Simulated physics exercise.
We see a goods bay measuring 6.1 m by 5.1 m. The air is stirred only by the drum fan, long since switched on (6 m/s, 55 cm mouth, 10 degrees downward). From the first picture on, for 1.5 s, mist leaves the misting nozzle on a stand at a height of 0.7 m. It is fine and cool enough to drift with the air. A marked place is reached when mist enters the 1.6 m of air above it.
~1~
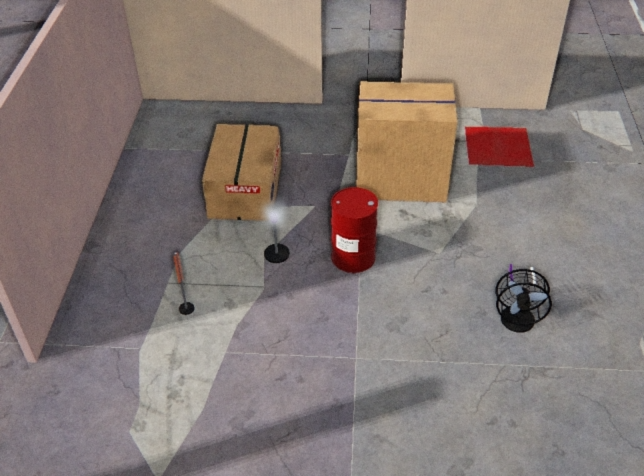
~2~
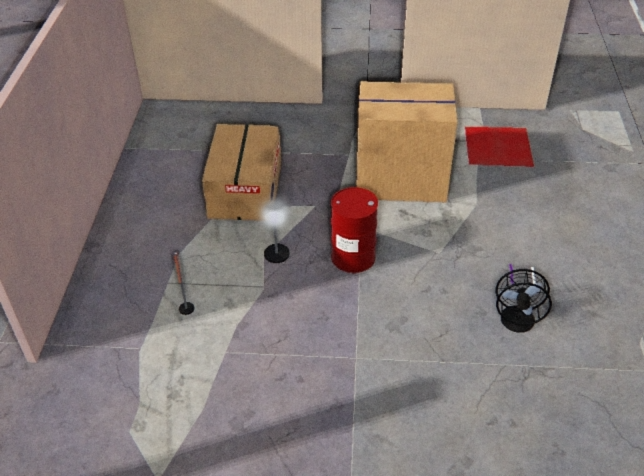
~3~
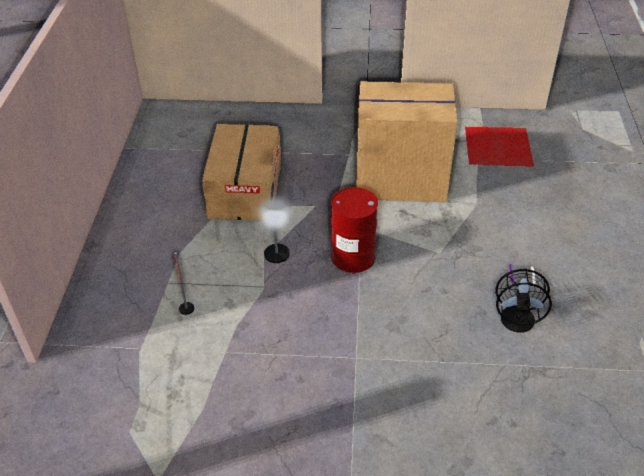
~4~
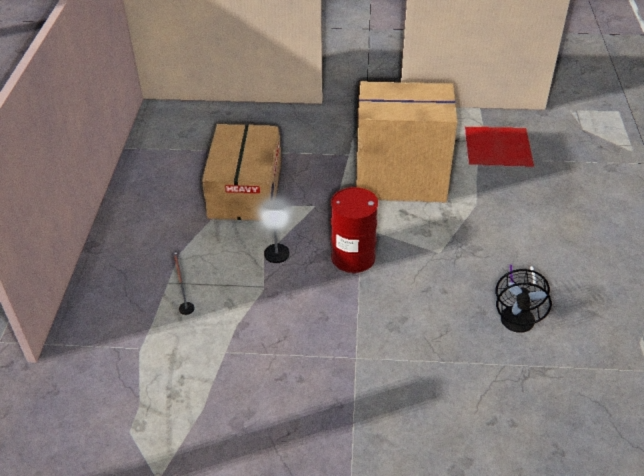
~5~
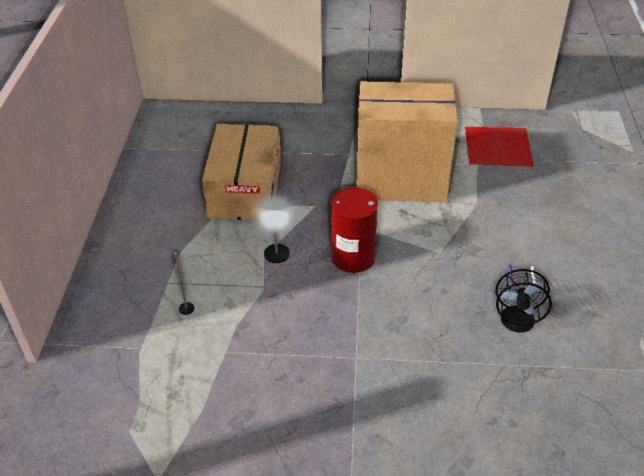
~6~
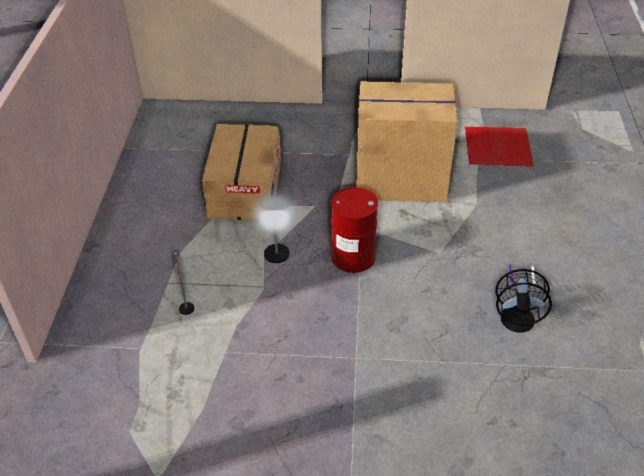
Small white mist puff thickening slightly above a stand while a caged fan spins, the red barrel and cardboard boxes staying still.
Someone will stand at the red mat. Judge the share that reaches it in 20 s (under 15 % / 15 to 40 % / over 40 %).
Over the red mat: Less than 15 %.
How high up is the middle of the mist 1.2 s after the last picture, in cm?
Roughly 70 cm up.
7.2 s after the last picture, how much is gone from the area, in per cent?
Near 0 %.
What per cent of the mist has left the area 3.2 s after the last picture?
Some 0 per cent.
Then, 1.2 s after the last picture, 0 % has passed over the red mat; 0 % has left the area, and the middle of the rest is near (275, 213).
Then, 3.2 s after the last picture, 0 % has passed over the red mat; 0 % has left the area, and the middle of the rest is near (275, 214).
Then, 7.2 s after the last picture, 0 % has passed over the red mat; 0 % has left the area, and the middle of the rest is near (277, 214).
Then, 19.2 s after the last picture, 0 % has passed over the red mat; 0 % has left the area, and the middle of the rest is near (290, 211).
